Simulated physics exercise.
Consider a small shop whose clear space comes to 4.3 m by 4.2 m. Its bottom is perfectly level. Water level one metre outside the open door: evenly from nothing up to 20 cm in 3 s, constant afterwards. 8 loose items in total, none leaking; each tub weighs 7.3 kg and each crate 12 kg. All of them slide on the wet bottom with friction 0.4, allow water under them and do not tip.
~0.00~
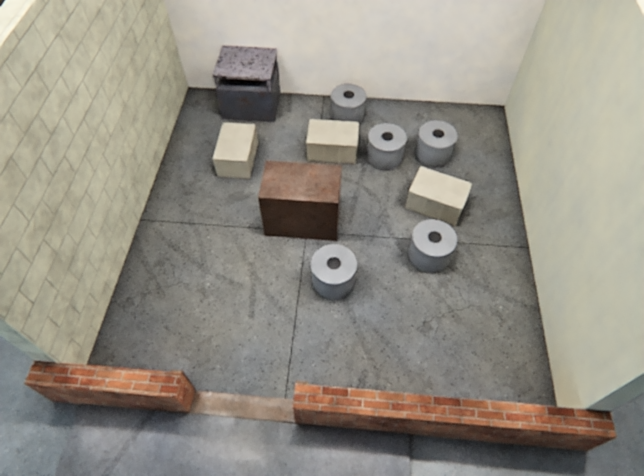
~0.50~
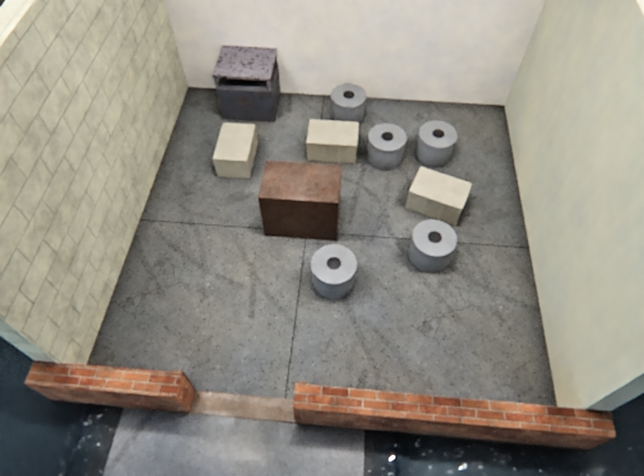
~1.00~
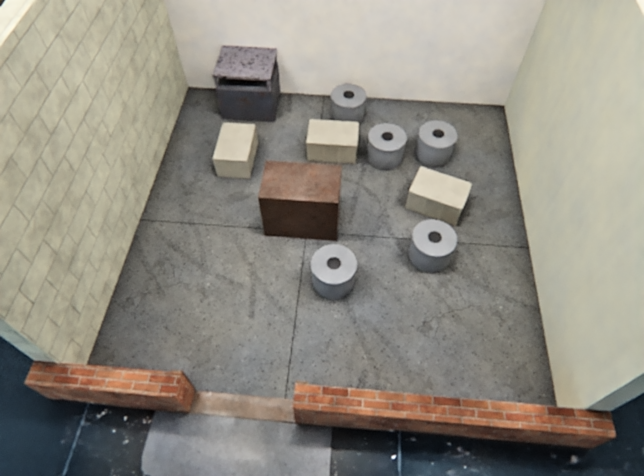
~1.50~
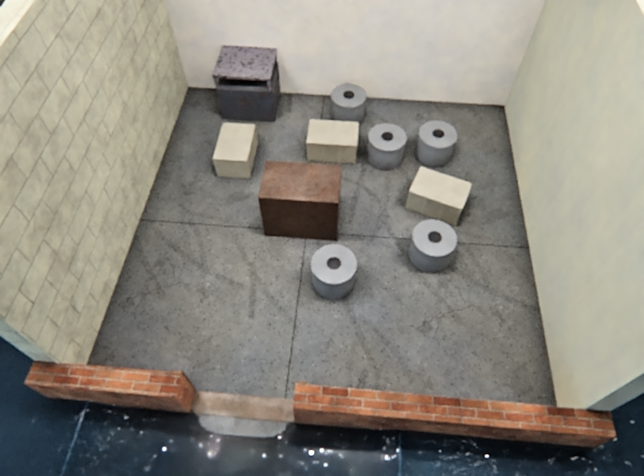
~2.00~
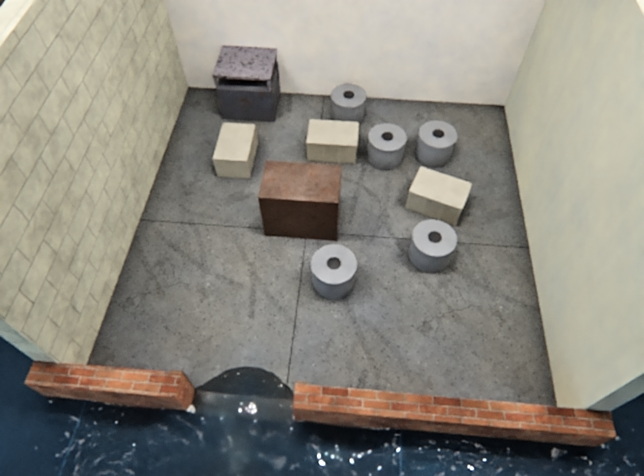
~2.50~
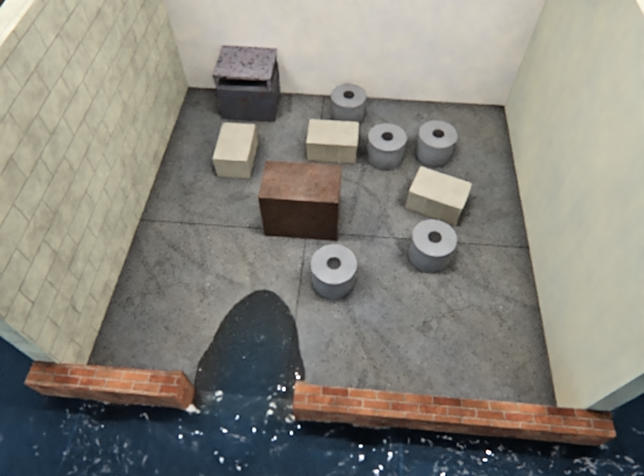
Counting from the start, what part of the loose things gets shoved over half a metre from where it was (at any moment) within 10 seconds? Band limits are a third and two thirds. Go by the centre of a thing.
The share is one to two thirds.
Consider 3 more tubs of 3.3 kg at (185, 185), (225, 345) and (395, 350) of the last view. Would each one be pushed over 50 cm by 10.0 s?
For each in turn I get a greater distance, a greater distance and a smaller distance.
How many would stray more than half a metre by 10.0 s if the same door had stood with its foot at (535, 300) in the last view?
You'd get 2 in that case.
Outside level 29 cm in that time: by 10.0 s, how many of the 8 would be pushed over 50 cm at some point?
So the tally would be 7.
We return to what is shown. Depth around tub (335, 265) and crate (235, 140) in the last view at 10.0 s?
First about 6 cm, second about 6 cm.
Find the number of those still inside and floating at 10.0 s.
The count is 6.
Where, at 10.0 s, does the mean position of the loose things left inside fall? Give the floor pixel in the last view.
I'd put it close to (417, 161) in the last view.
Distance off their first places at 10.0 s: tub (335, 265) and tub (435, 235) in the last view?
First 250 cm, then 100 cm.
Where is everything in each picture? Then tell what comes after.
The first frame shows a tub at (438, 134), on the bottom; a crate at (441, 187), on the bottom; water covers 0.0 m2; 0 of 8 have shifted.
The second frame shows a tub at (438, 134), on the bottom; a crate at (441, 187) rests on the ground; water covers 0.0 m2; 0 of 8 have shifted.
The third frame shows a tub at (438, 134) rests on the ground; a crate at (441, 187) rests on the ground; water covers 0.0 m2; 0 of 8 have shifted.
The fourth frame shows a tub at (438, 134) rests on the ground; a crate at (441, 187) rests on the ground; 0.0 m2 under water; 0 of 8 have shifted.
The fifth frame shows a tub at (438, 134) rests on the ground; a crate at (441, 187) rests on the ground; 0.1 m2 under water; 0 of 8 have shifted.
The sixth frame shows a tub at (438, 134) rests on the ground; a crate at (441, 187), on the bottom; water covers 0.7 m2; 0 of 8 have shifted.
After 3.5 s 0 of 8 are over 50 cm from their spots; 0 afloat.
After 4.5 s 1 of 8 are over 50 cm from their spots; 1 afloat.
After 7.0 s 2 of 8 are over 50 cm from their spots; 1 afloat.
After 10.0 s 5 of 8 are over 50 cm from their spots, and 5 have been at some point; 6 afloat.
